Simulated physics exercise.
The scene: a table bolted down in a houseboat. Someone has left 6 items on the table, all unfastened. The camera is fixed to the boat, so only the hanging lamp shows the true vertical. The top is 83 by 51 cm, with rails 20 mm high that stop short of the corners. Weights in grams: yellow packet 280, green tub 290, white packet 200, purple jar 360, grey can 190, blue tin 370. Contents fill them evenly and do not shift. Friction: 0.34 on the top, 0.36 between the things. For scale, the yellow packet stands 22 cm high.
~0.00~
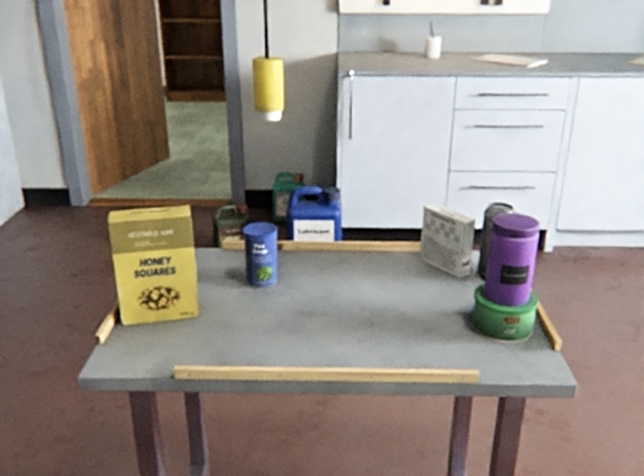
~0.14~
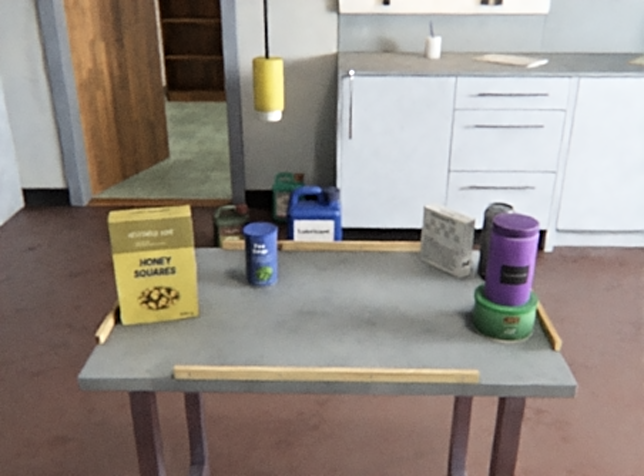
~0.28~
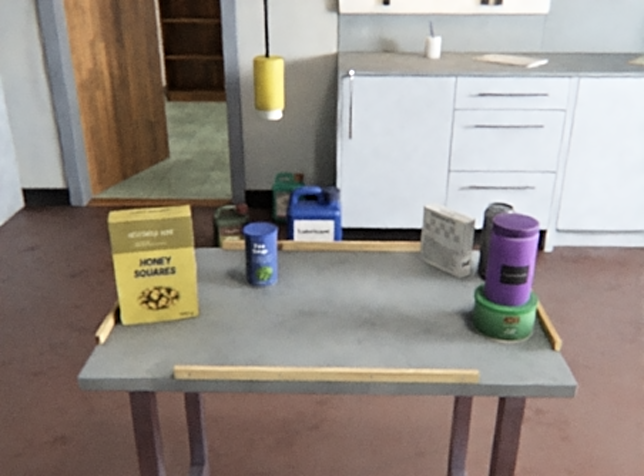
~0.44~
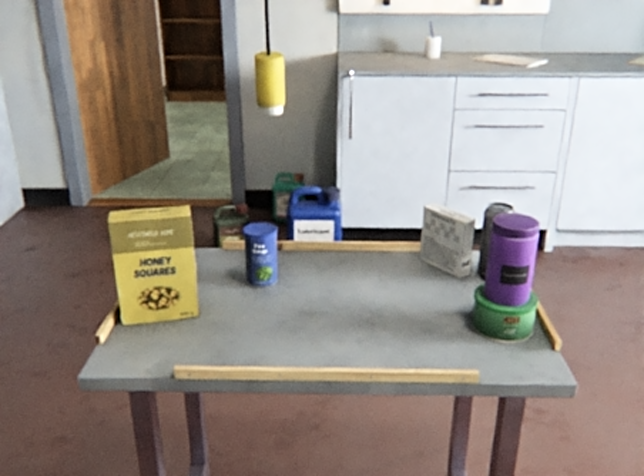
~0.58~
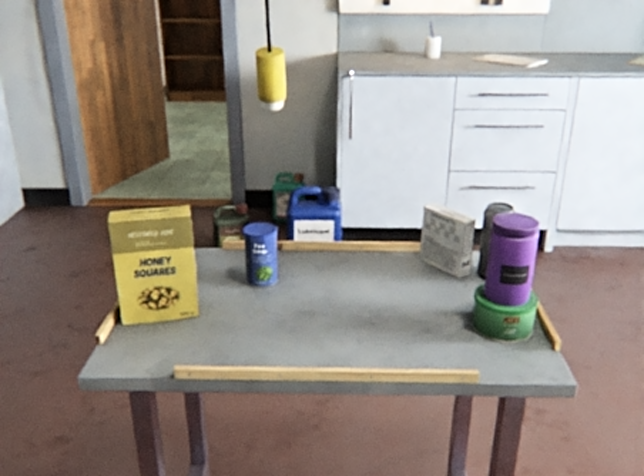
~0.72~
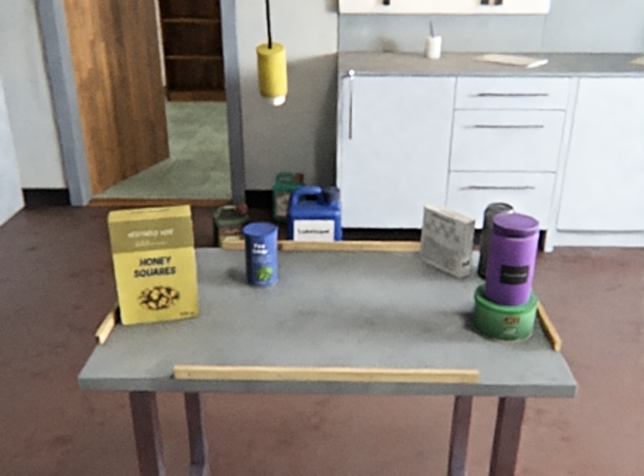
To begin with, a yellow lamp hangs behind a grey table holding a yellow packet, a blue tin, a pale packet, a grey can and a purple jar on a green tub. The lamp then gradually shifts slightly upward and a touch right in view, while everything on the table stays put.
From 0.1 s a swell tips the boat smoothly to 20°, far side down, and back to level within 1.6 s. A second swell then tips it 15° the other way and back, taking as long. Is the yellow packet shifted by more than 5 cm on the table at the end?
The yellow packet leaves its spot.
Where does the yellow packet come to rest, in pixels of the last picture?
At about (190, 247).
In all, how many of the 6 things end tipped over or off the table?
1 of them.
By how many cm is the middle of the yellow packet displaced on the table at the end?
Some 27 cm.
After 1.02 s, floor tilted 19°, far side down; yellow packet tipped 24° from how it sat near (156, 254).
After 1.22 s, floor tilted 13°, far side down; yellow packet on its side near (169, 258).
After 1.42 s, floor tilted 5°, far side down; yellow packet on its side near (188, 249).
At rest (3.8 s), tipped over on the table, yellow packet; the other 5 in place, give or take 5 cm. In the last view, yellow packet near (190, 247).
